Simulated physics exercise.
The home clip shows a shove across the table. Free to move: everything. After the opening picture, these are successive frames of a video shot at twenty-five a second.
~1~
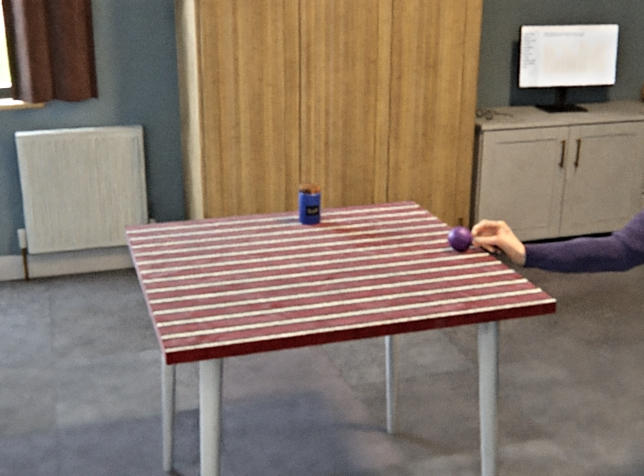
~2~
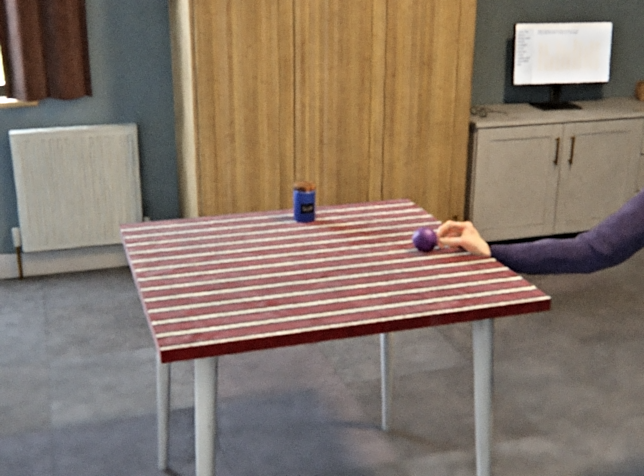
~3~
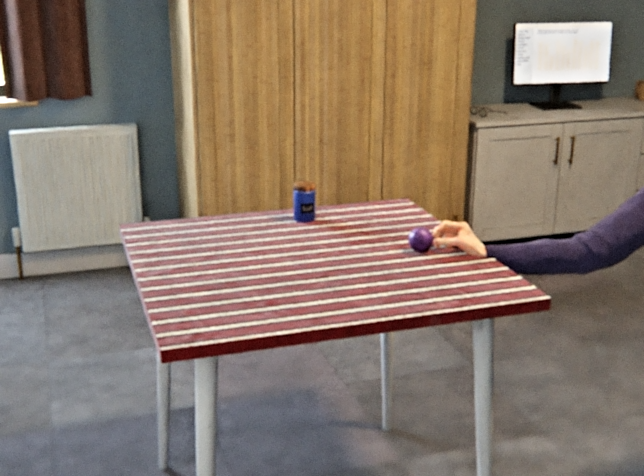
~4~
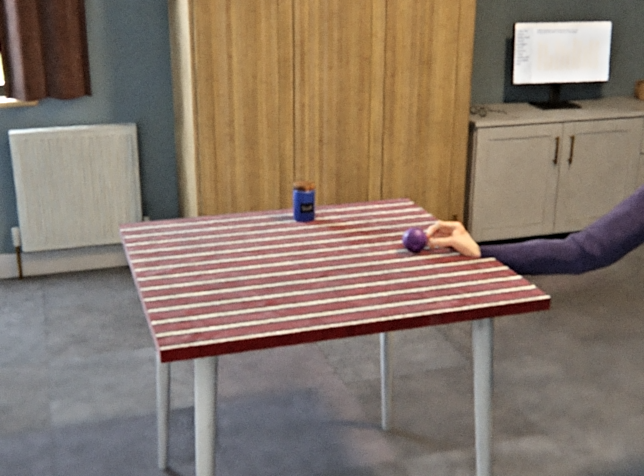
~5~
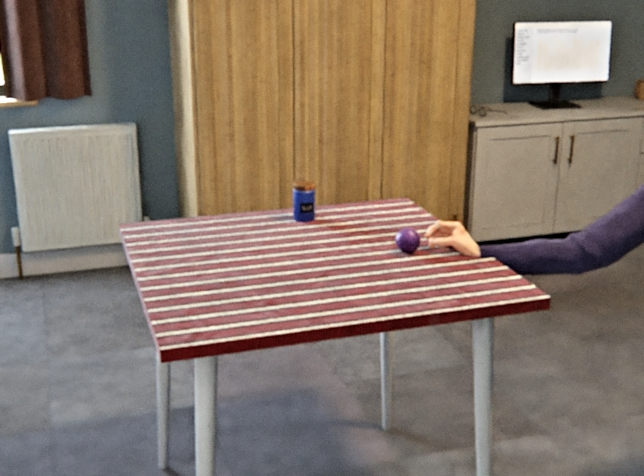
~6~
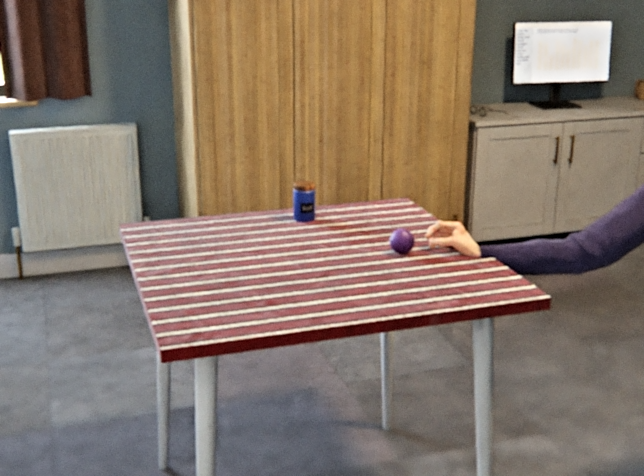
To begin with, a hand reaching in from the right holds a purple ball at the edge of a red-and-white striped table, with a blue container near the back. The hand pushes the ball a short way left, then stays in place as the ball rolls slightly farther left, away from the fingers.
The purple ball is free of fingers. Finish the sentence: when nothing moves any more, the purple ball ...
... is still on the table.
Then, 0.30 s after the last picture, purple ball rolled well along near (359, 246).
Then, 0.70 s after the last picture, purple ball rolled well along near (315, 251).
At rest, moved from the start, purple ball. Seen from the same camera at the end, purple ball near (279, 255).
